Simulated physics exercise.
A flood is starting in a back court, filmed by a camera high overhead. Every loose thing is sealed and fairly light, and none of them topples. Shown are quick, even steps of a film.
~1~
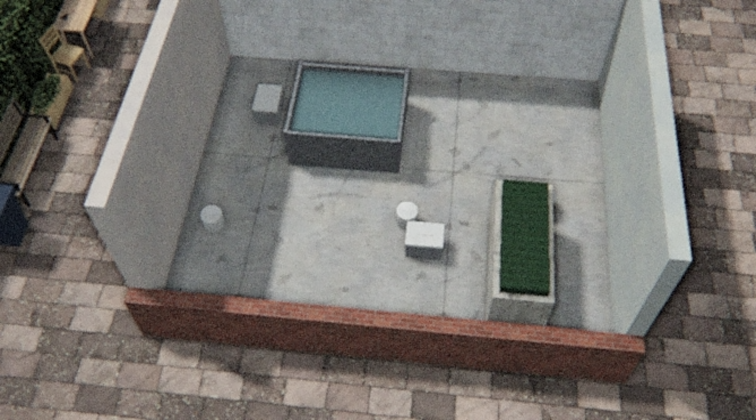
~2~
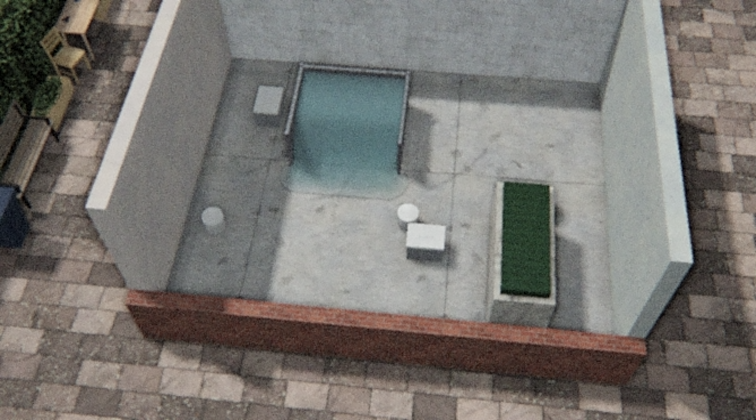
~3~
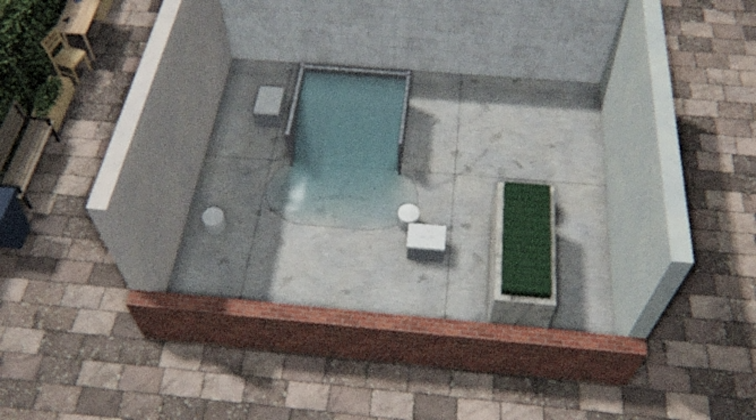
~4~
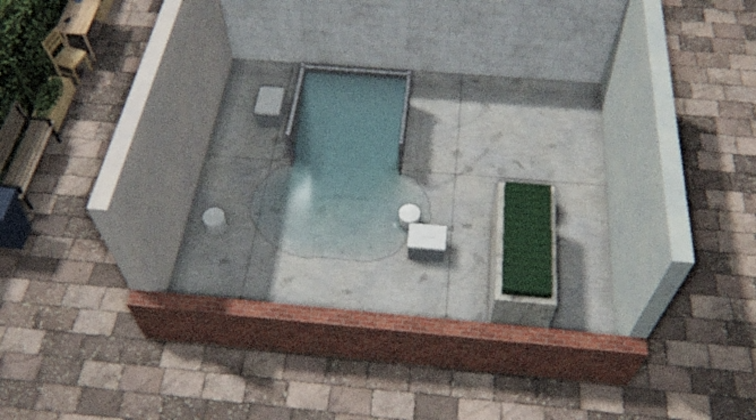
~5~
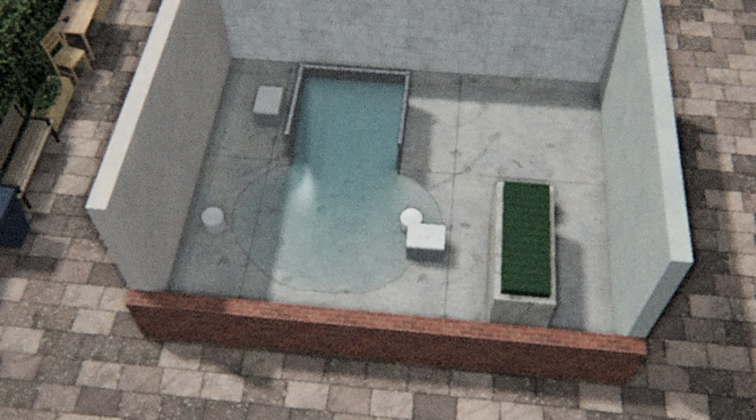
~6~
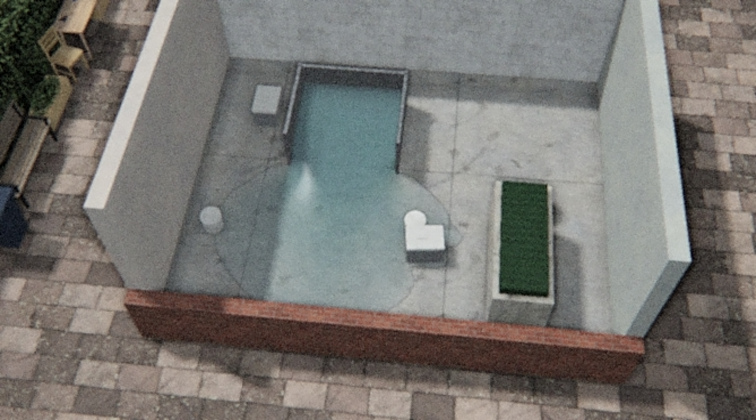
In a walled back court seen from above, the front of a raised tank of blue-green water opens and water spreads forward across the grey floor in a widening rounded sheet, reaching small pale objects while the planter stays still.
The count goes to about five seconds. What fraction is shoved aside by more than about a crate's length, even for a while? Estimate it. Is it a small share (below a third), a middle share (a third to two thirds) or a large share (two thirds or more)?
A large share, two thirds or more.
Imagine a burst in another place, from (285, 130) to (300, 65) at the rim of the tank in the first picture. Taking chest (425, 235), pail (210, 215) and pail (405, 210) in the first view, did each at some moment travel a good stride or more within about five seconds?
The first: Fell short; the second: Went past that; the third: Fell short.
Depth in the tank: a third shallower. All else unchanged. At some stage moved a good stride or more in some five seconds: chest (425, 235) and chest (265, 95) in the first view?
Each in sequence - carried at least that far, never got there.
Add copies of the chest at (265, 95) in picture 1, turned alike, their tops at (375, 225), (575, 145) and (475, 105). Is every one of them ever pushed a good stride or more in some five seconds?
In sequence: Pushed clear, doesn't go far, doesn't go far.
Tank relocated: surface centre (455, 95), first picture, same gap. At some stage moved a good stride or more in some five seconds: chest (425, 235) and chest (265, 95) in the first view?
Findings in sequence - reached that distance; stopped sooner.
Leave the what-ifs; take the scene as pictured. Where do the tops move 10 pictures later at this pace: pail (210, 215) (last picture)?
(187, 242), roughly.
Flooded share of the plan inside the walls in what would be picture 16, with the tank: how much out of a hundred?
Close to 45 per cent, tank included.
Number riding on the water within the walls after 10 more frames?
By my count, 2.
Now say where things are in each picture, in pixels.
The first picture shows a pail at (407, 210) rests on the ground; a chest at (425, 234), on the bottom; 0 of 5 have shifted.
The second picture shows a pail at (408, 212) rests on the ground; a chest at (426, 236) rests on the ground; 0 of 5 have shifted.
The third picture shows a pail at (409, 213), on the bottom; a chest at (427, 236), on the bottom; 0 of 5 have shifted.
The fourth picture shows a pail at (410, 213), on the bottom; a chest at (428, 236), on the bottom; 0 of 5 have shifted.
The fifth picture shows a pail at (412, 217), on the bottom, close to its start; a chest at (426, 236) rests on the ground; 1 of 5 have shifted.
The sixth picture shows a pail at (415, 220), afloat, close to its start; a chest at (425, 237) rests on the ground, close to its start; 1 of 5 have shifted.
A moment on, 1 of 5 are well off their spots; 1 afloat.
Next, 3 of 5 are well off their spots; 2 afloat.
Later, 3 of 5 are well off their spots; 3 afloat.
In the end, 4 of 5 are well off their spots, and 4 have been at some point; 4 afloat.
